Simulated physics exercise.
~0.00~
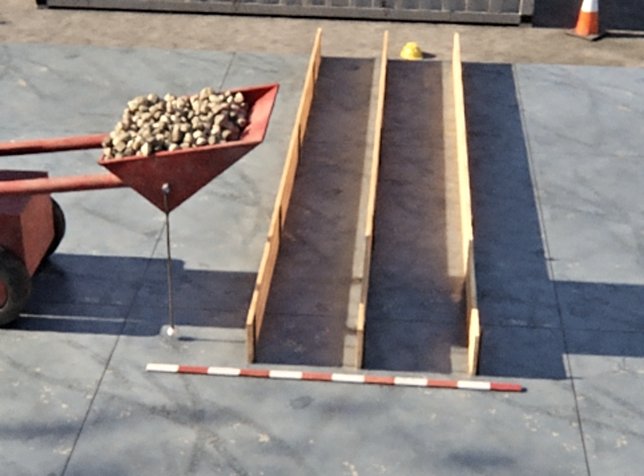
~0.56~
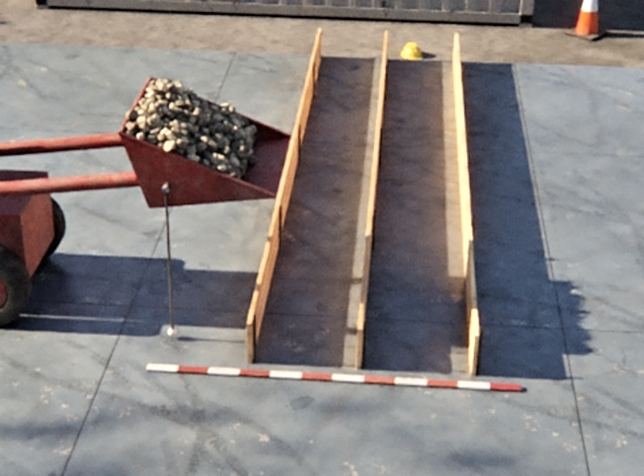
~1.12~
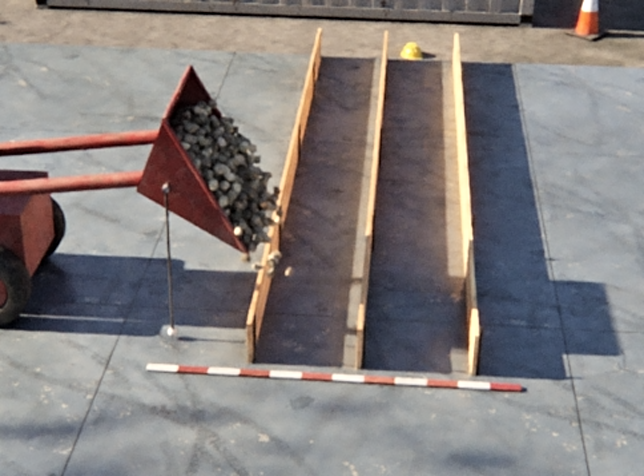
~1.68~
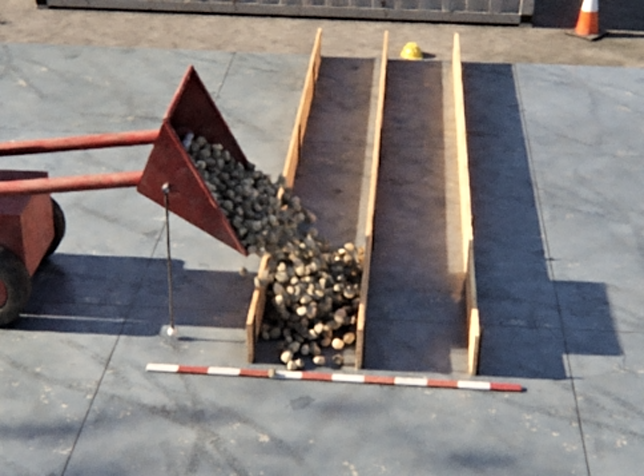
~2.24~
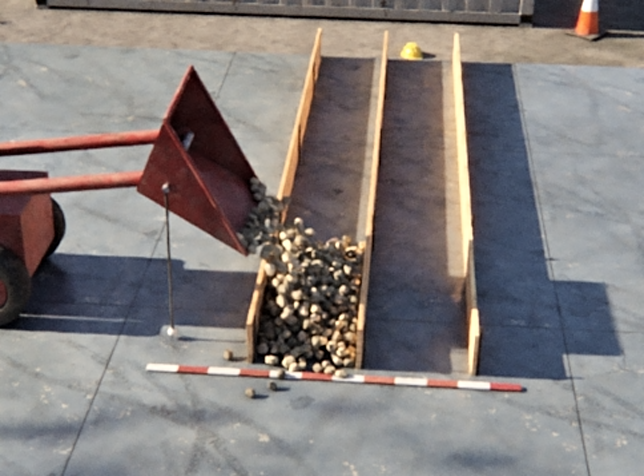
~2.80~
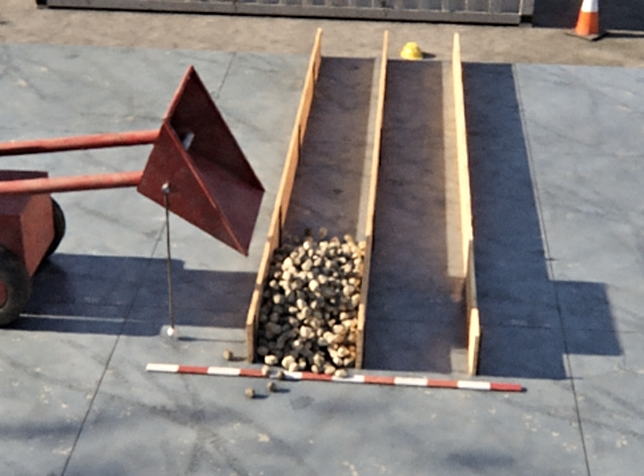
A red loader bucket heaped with pale, brownish stones is held out from the left over grey paving, seen from above in sunlight. Three upright wooden boards form two long bays to its right, with a red and white staff lying across their near ends and an orange cone at the upper right. The bucket tips to the right, and the stones slide to its lip and pour over the first board. They pile up at the near end of the left bay. The bucket ends empty and steeply tilted, with a few stray stones outside near the staff and the right bay bare.
